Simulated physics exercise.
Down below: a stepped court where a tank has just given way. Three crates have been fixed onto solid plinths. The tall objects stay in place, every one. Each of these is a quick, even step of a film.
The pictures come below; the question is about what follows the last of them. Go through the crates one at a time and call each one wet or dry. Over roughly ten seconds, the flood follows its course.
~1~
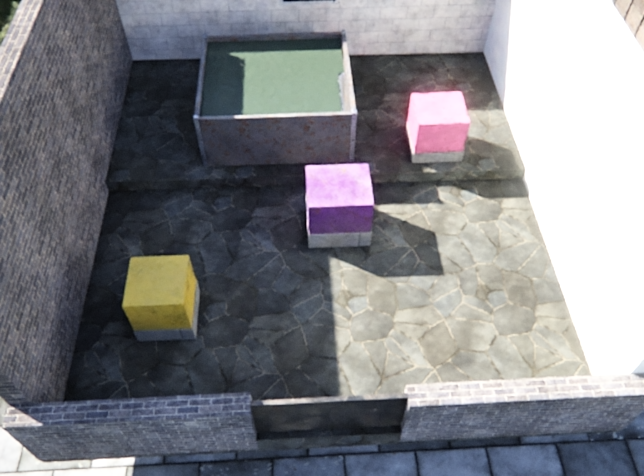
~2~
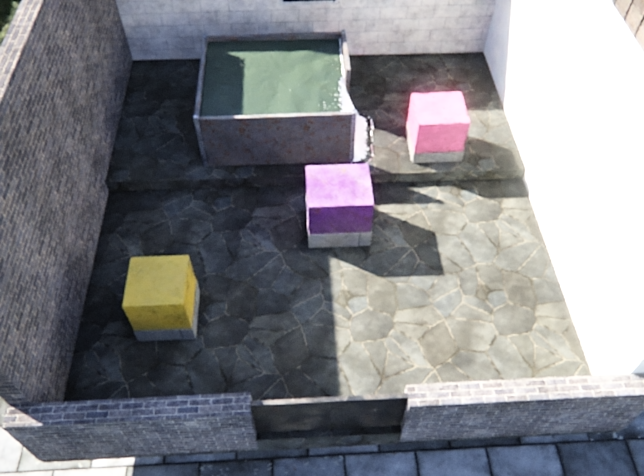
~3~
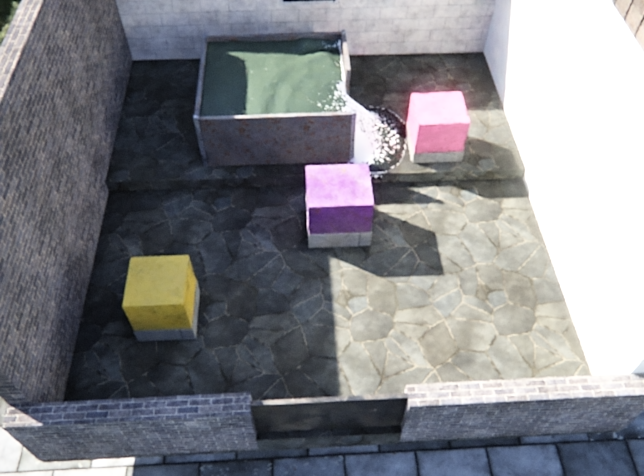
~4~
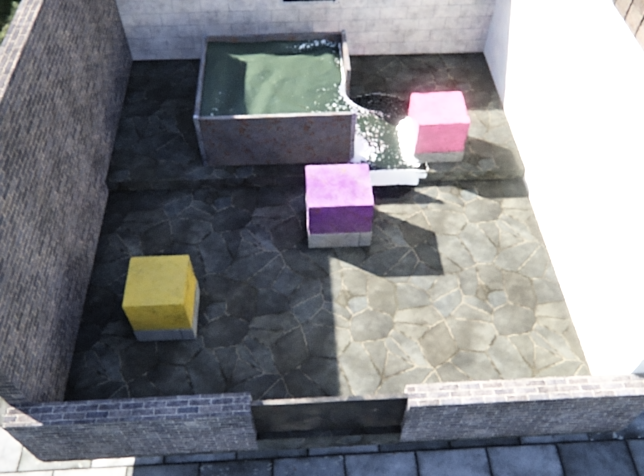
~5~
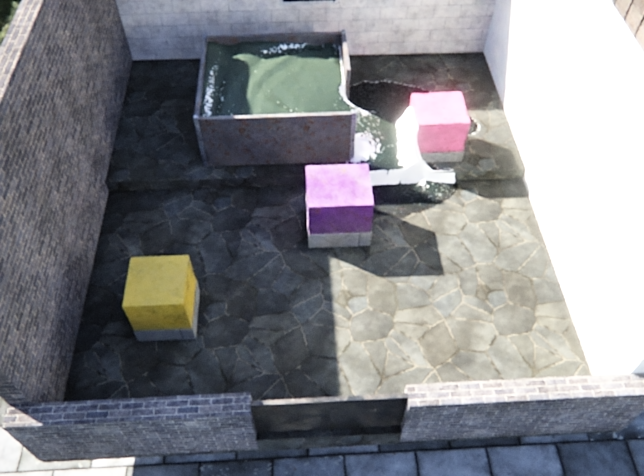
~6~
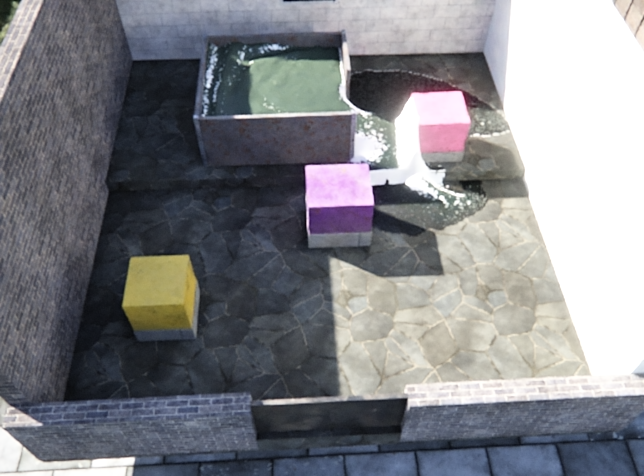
The pink crate is wet. The yellow crate is dry. The purple crate is dry.
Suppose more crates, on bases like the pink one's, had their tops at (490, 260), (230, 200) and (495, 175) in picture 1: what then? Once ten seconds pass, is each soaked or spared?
In that order: Takes water, remains dry, is topped.
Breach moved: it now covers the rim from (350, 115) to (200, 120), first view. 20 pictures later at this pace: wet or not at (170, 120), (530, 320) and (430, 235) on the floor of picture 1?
First: Spared by the leak. Second: Reached by the flood. Third: Reached by the flood.
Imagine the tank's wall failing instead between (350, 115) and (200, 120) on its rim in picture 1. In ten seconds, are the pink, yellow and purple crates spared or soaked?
The pink crate never gets wet; the yellow crate is flooded; the purple crate is flooded.
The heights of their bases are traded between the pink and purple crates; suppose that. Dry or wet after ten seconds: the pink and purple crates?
Briefly, the pink crate is inundated and the purple crate is left untouched.
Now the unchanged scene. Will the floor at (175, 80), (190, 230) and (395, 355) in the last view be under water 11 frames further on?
Going through them in order, I'd say clear, clear and drenched.
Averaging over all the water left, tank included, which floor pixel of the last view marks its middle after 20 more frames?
The balance point is around (374, 161).
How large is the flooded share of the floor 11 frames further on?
I make it 45 per cent.
A moment on, water covers 30 % of the floor; the pink crate water round its plinth, the yellow crate not reached, the purple crate water round its plinth.
Next, water covers 45 % of the floor; the pink crate water round its plinth, the yellow crate not reached, the purple crate water round its plinth.
Then, water covers 55 % of the floor; the pink crate water round its plinth, the yellow crate not reached, the purple crate water round its plinth.
Later, water covers 80 % of the floor; the pink crate water round its plinth, the yellow crate water round its plinth, the purple crate water round its plinth.
In the end, water covers 100 % of the floor; the pink crate was topped, the yellow crate stayed above the water, the purple crate stayed above the water.
